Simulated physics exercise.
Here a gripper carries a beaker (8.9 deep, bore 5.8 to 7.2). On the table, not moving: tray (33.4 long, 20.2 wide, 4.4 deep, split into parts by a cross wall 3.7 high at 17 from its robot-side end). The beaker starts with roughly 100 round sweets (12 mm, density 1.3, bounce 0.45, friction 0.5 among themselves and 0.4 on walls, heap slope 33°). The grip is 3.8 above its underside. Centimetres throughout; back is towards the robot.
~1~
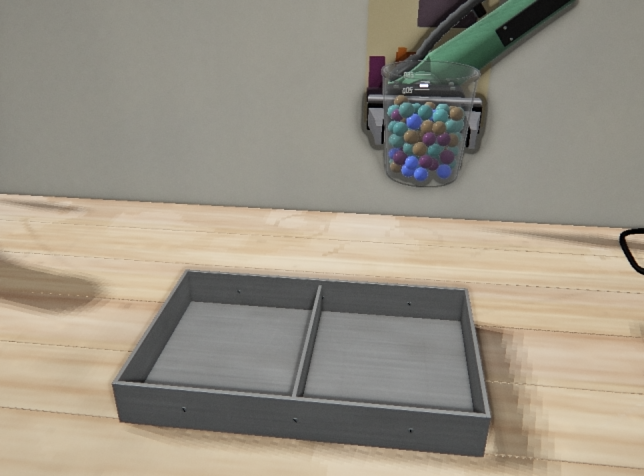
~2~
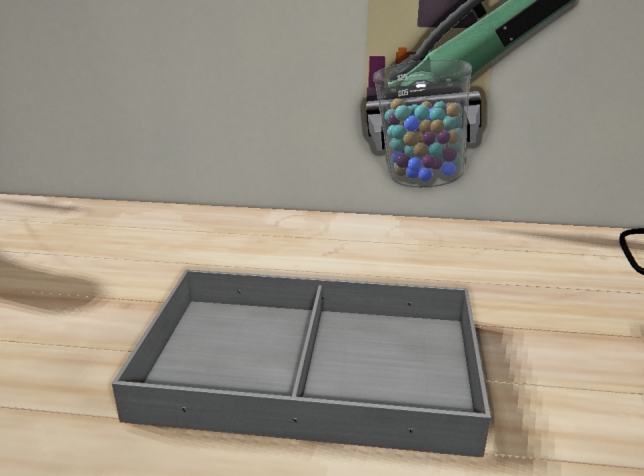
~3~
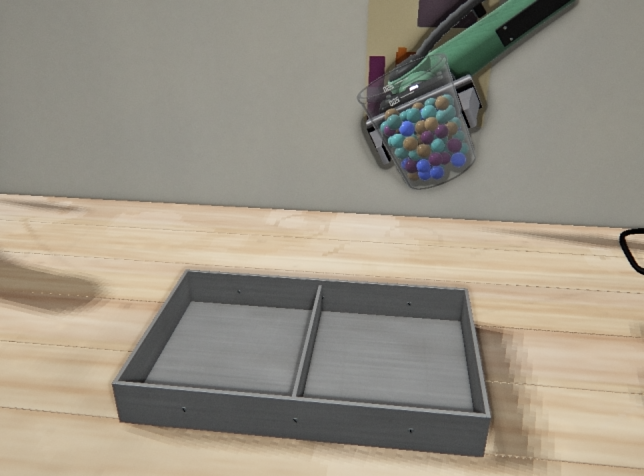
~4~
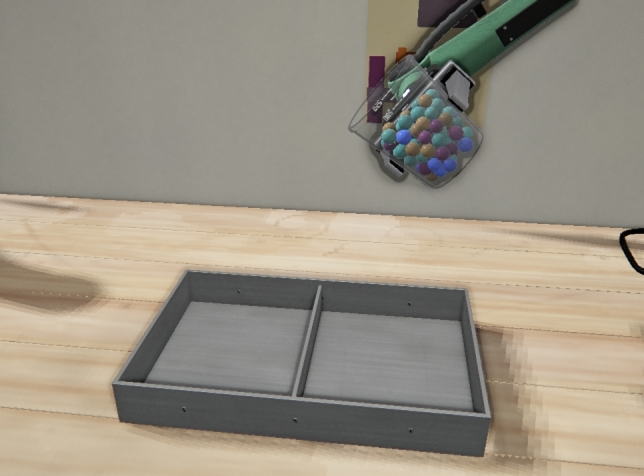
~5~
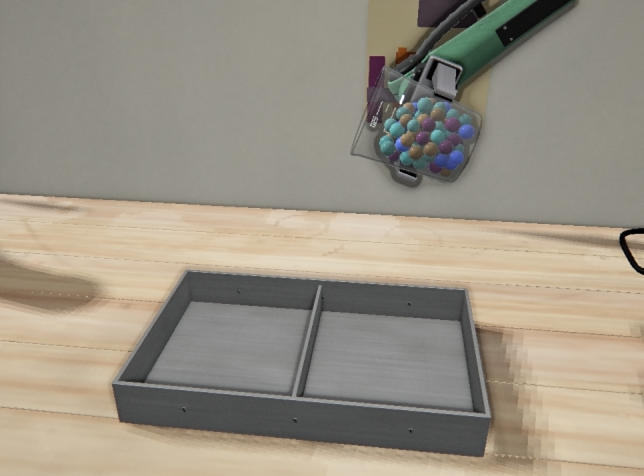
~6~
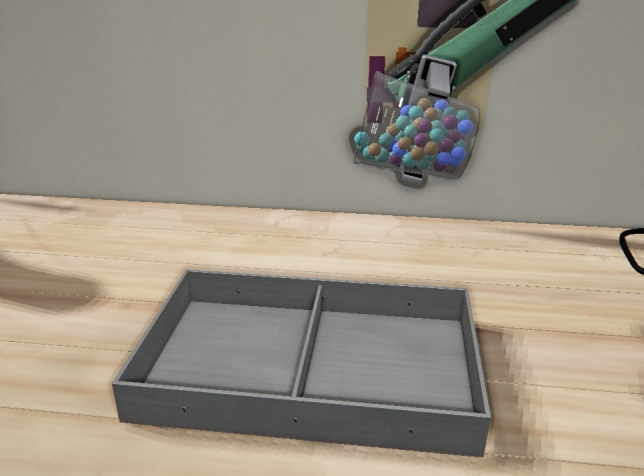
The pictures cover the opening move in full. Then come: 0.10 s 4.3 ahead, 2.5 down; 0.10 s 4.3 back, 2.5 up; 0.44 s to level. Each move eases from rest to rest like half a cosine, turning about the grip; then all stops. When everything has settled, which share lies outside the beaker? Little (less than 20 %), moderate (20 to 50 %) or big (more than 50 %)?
Share outside the beaker: Moderate (20 to 50 %).
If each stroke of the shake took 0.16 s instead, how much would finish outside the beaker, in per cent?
In that case some 15 per cent.
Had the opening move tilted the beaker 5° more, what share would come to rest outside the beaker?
It would be near 50 per cent.
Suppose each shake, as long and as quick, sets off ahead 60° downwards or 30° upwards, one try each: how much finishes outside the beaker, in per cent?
About 5 and 100 per cent.
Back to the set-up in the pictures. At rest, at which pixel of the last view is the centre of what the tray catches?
Around (243, 353).
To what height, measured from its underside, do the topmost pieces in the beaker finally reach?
Some 6.0 cm.
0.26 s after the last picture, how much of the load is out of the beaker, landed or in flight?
Near 25 per cent so far.
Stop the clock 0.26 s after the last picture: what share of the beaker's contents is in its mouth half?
About 45 per cent.
Then, 0.26 s on, tilted 75° forward, highest piece 27 above the table; 69 in the beaker, 1 in the far-side part, 25 in flight or on a rim.
Then, 0.51 s on, tilted 15° forward, highest piece 30 above the table; 65 in the beaker, 24 in the far-side part, 6 in the robot-side part.
Then, 0.84 s on, level, highest piece 29 above the table; 65 in the beaker, 22 in the far-side part, 6 in the robot-side part, 2 on the table or floor.
Then, 1.89 s on, level, highest piece 29 above the table; 65 in the beaker, 22 in the far-side part, 6 in the robot-side part, 2 on the table or floor.
In the end, 65 in the beaker, 22 in the far-side part, 6 in the robot-side part, 2 on the table or floor. That is 32 % outside the beaker.
